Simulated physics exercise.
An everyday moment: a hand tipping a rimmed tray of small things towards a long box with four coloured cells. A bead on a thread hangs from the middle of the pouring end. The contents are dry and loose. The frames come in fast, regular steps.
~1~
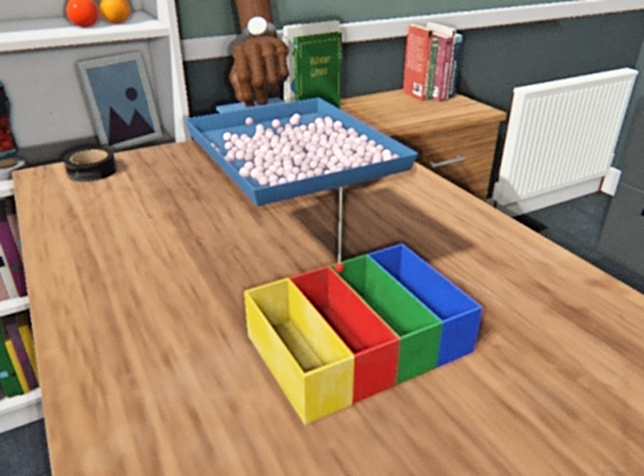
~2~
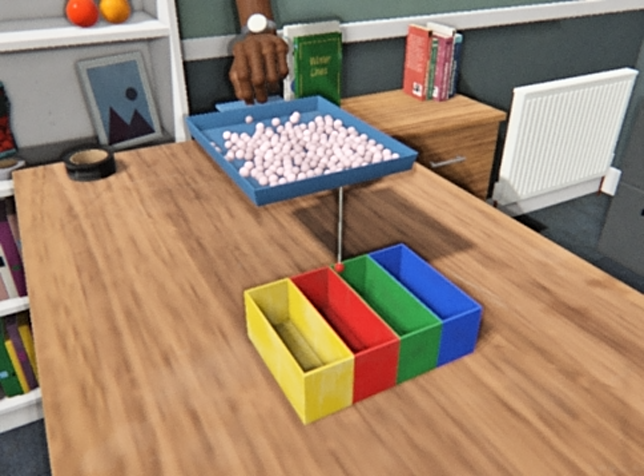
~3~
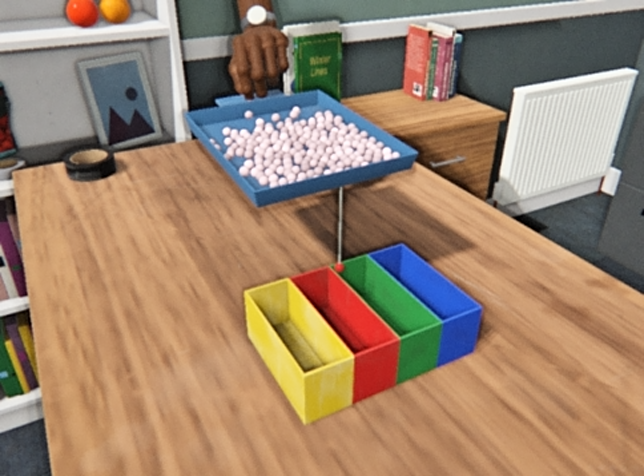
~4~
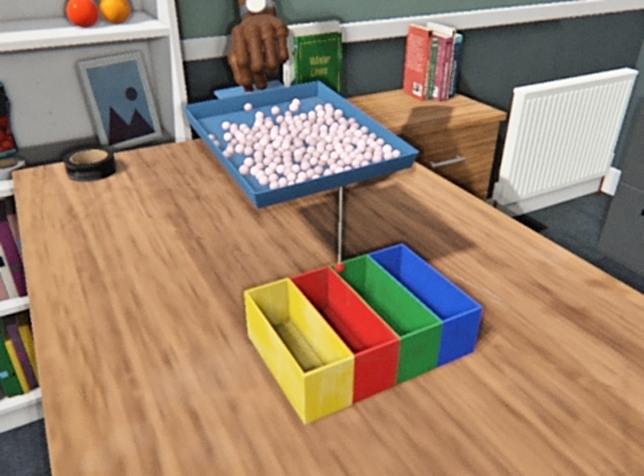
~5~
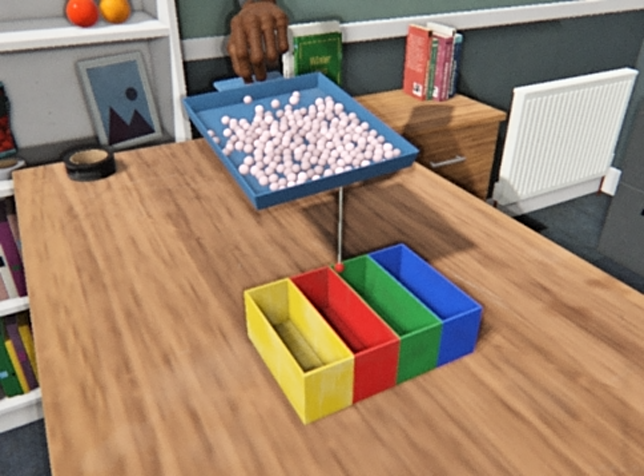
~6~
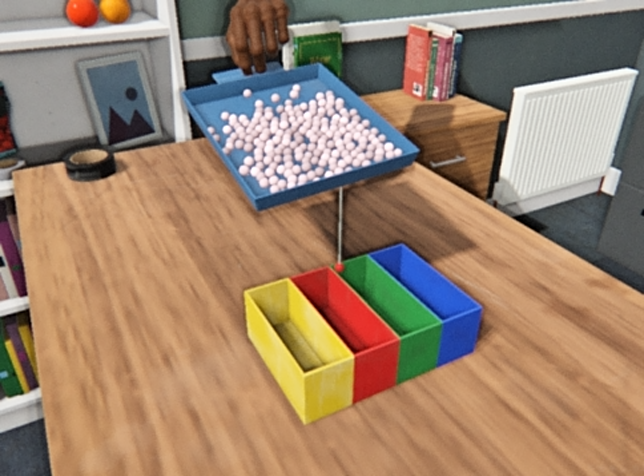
In a room with shelves, a small cabinet and a white radiator, a wooden table is seen from above at an angle by a still camera. A hand holds a blue rimmed tray of small pale pink beads above a box with yellow, red, green and blue cells, left to right. The hand slowly raises the tray's far side, its near left corner dips slightly, and a few beads shift.
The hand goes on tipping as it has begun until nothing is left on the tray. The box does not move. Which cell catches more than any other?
The yellow one ends fullest.
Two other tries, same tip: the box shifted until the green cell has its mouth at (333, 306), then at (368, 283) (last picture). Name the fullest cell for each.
In turn: The cell in red; the yellow one.
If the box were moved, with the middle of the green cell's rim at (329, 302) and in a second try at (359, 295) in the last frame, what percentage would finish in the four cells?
In turn 100 and 100 in a hundred.
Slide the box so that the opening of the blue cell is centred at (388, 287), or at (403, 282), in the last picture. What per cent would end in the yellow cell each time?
Near 30 % and 50 %.
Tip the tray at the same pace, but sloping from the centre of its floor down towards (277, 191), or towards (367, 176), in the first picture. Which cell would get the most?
The first try: That yellow cell. The second: The blue cell.
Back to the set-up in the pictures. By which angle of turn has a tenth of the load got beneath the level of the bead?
Roughly 75°.
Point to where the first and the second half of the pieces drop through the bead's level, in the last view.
First near (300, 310), later near (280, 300).
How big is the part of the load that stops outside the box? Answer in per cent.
Some 20 per cent.
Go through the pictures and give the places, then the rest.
In the first picture, corners of the pouring end at (257, 187) and (412, 153), level; middle of the load at (314, 150), sugar pearls; bead on its thread at (339, 268); yellow cell at (329, 386); red cell at (376, 367); green cell at (419, 349); blue cell at (459, 333).
In the second picture, corners of the pouring end at (257, 188) and (413, 153), level; middle of the load at (314, 150).
In the third picture, corners of the pouring end at (257, 189) and (413, 152), tipped barely, lowest at the left corner; middle of the load at (314, 147).
In the fourth picture, corners of the pouring end at (257, 191) and (413, 151), tipped a little, lowest at the left corner; middle of the load at (314, 144).
In the fifth picture, corners of the pouring end at (257, 193) and (414, 150), tipped a little, lowest at the left corner; middle of the load at (314, 141).
In the sixth picture, corners of the pouring end at (257, 195) and (414, 149), tipped a little, lowest at the left corner; middle of the load at (314, 139), a small part on the move; yellow cell at (329, 386); red cell at (376, 367); green cell at (419, 349); blue cell at (459, 333).
Soon after the last picture, tray tipped steeply; all on the tray.
A little later, tray tipped right over; a small part on the tray; about half in the yellow cell; a small part in the red cell; a small part in the green cell; a stray few in the blue cell; about a quarter falling or outside the box.
Later still, tray tipped past a quarter turn; about half in the yellow cell; a small part in the red cell; a small part in the green cell; a stray few in the blue cell; about a quarter falling or outside the box.
At rest, tray tipped past a quarter turn; about half in the yellow cell; a small part in the red cell; a small part in the green cell; a stray few in the blue cell; about a quarter outside the box.
